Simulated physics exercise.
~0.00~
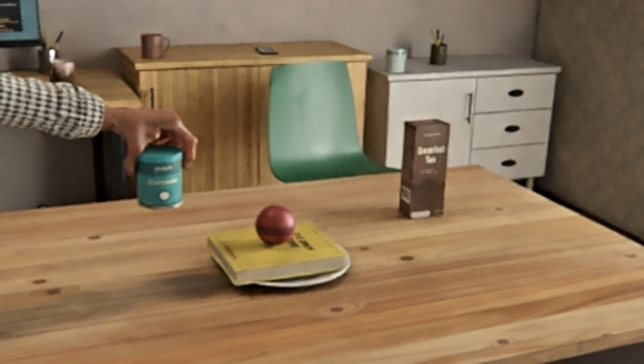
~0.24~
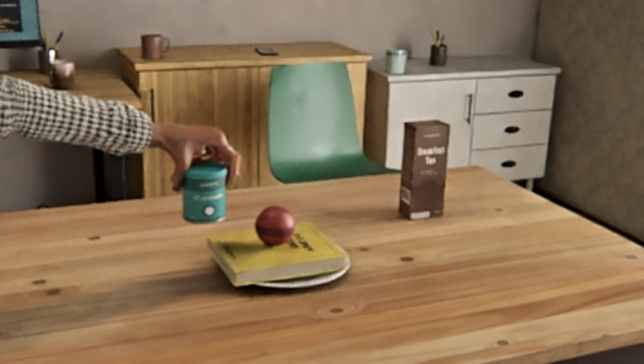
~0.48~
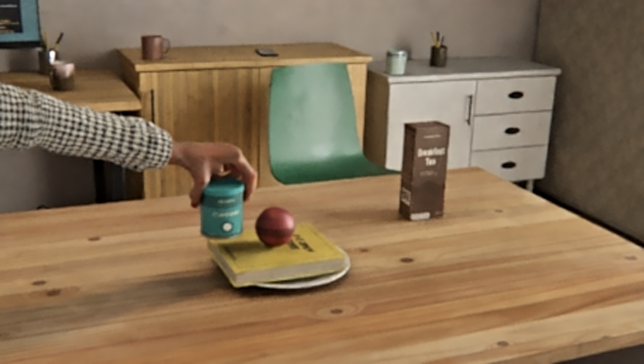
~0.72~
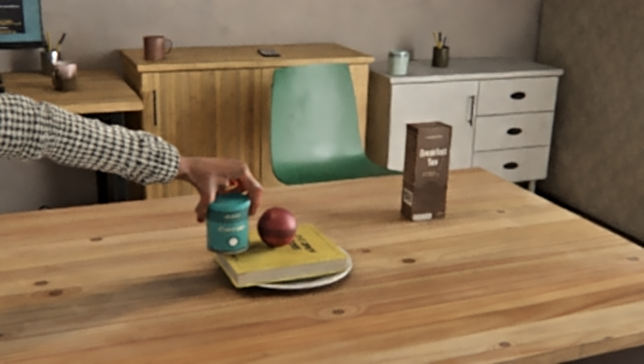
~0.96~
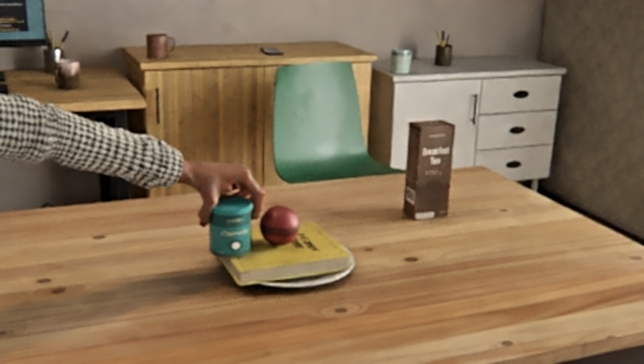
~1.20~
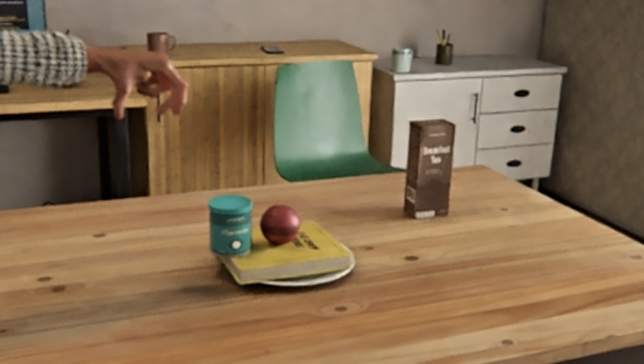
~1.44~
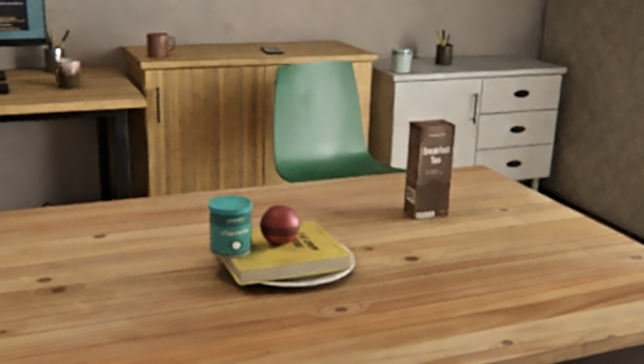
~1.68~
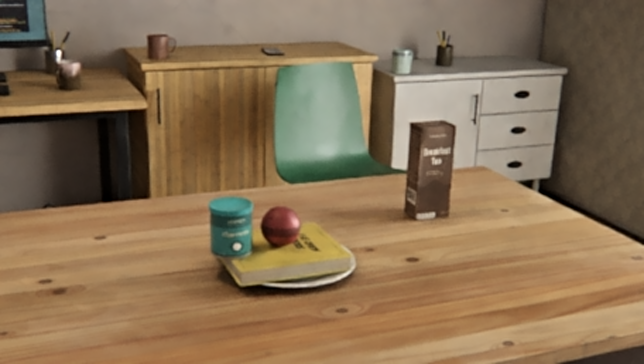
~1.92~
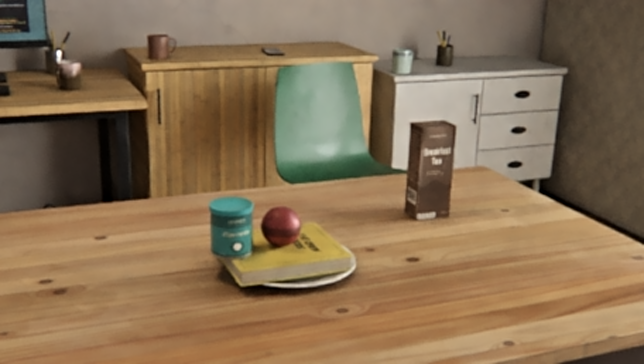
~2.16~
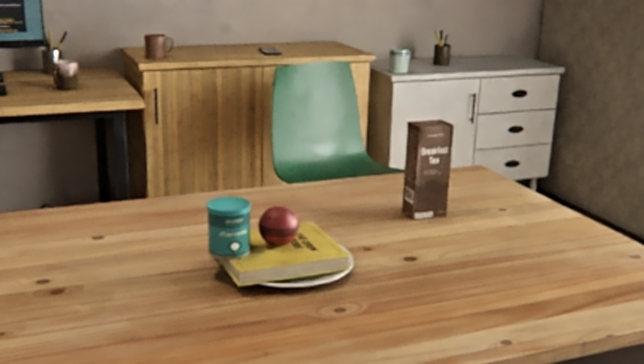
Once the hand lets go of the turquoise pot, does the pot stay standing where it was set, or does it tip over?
The turquoise pot stays standing beside the red ball after the hand lets go and withdraws.
